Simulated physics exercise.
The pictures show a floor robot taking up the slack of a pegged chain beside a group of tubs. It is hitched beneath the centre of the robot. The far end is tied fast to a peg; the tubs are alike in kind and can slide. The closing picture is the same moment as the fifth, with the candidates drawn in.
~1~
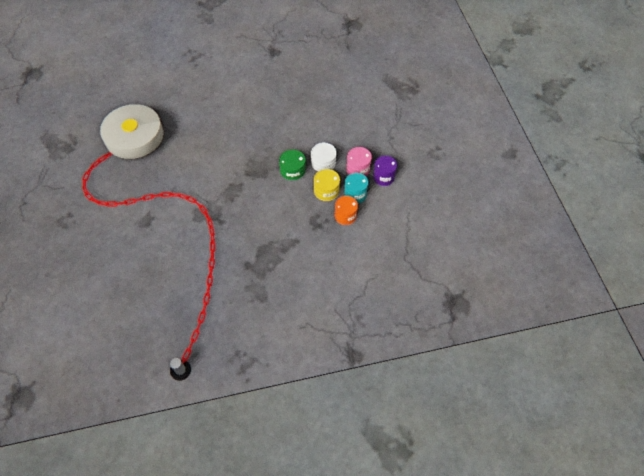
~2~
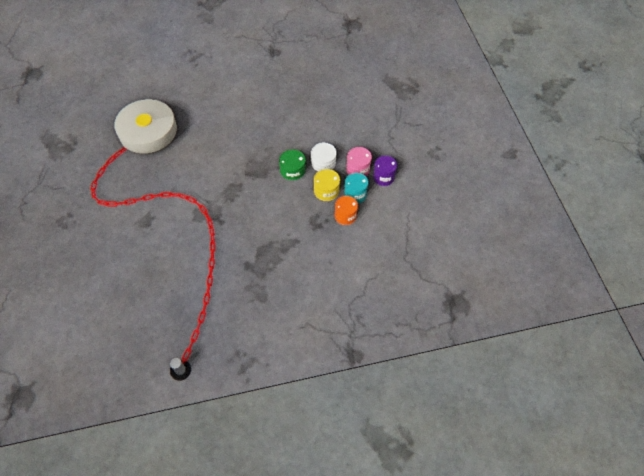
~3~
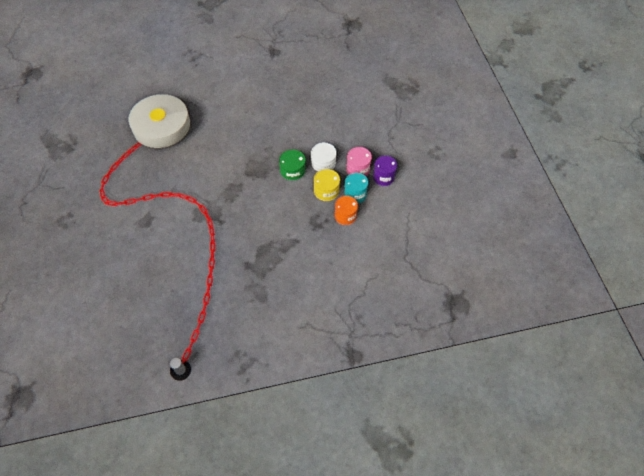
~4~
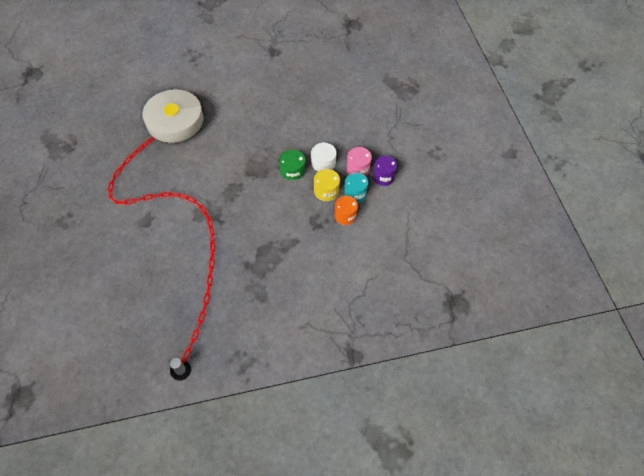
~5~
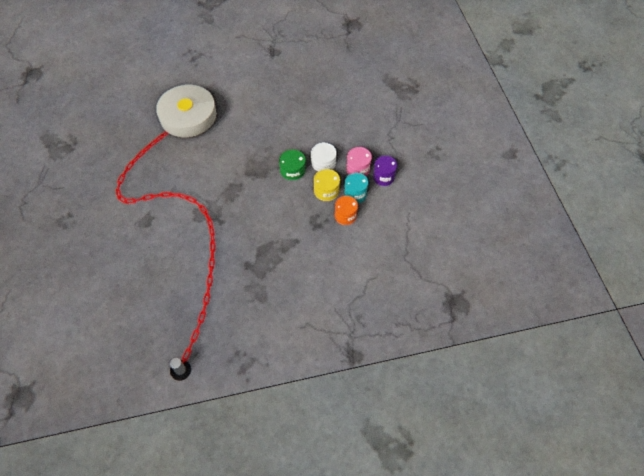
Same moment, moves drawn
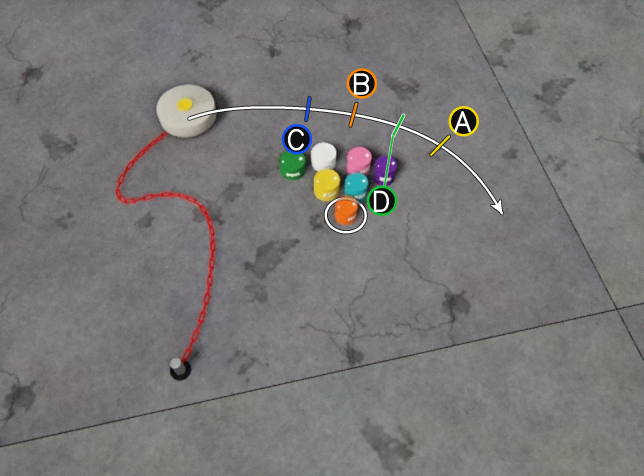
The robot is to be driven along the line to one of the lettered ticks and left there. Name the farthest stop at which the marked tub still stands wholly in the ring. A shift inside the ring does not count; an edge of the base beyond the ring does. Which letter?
All is well up to A.
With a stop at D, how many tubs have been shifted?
The count is none.
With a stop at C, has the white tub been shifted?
No.
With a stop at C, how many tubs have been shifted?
The count is none.
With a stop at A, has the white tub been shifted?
Yes.
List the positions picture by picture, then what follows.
The first frame shows peg (178, 367); pink tub (359, 163); white tub (324, 158).
The second frame shows robot (147, 127); yellow tub (327, 185).
The third frame shows robot (160, 122); turquoise tub (356, 188).
The fourth frame shows robot (174, 117); green tub (292, 165).
The fifth frame shows robot (187, 112); pink tub (359, 163); white tub (324, 158); yellow tub (327, 185).
On the marked copy, A at (440, 145); B at (353, 115); C at (308, 109); D at (398, 126); the ring at (346, 215); the route from (189, 119) via (362, 116) to (502, 214).
Taking A. A third of the way, robot (278, 101); orange tub (346, 211).
Two thirds of the way, robot (368, 111); orange tub (346, 211).
When it is over, robot (442, 139); white tub (332, 168); yellow tub (330, 187); orange tub (346, 211); green tub (309, 176); the orange tub is still in its ring.
As for the rest, B is safe but short; C is safe but short; D is safe but short.
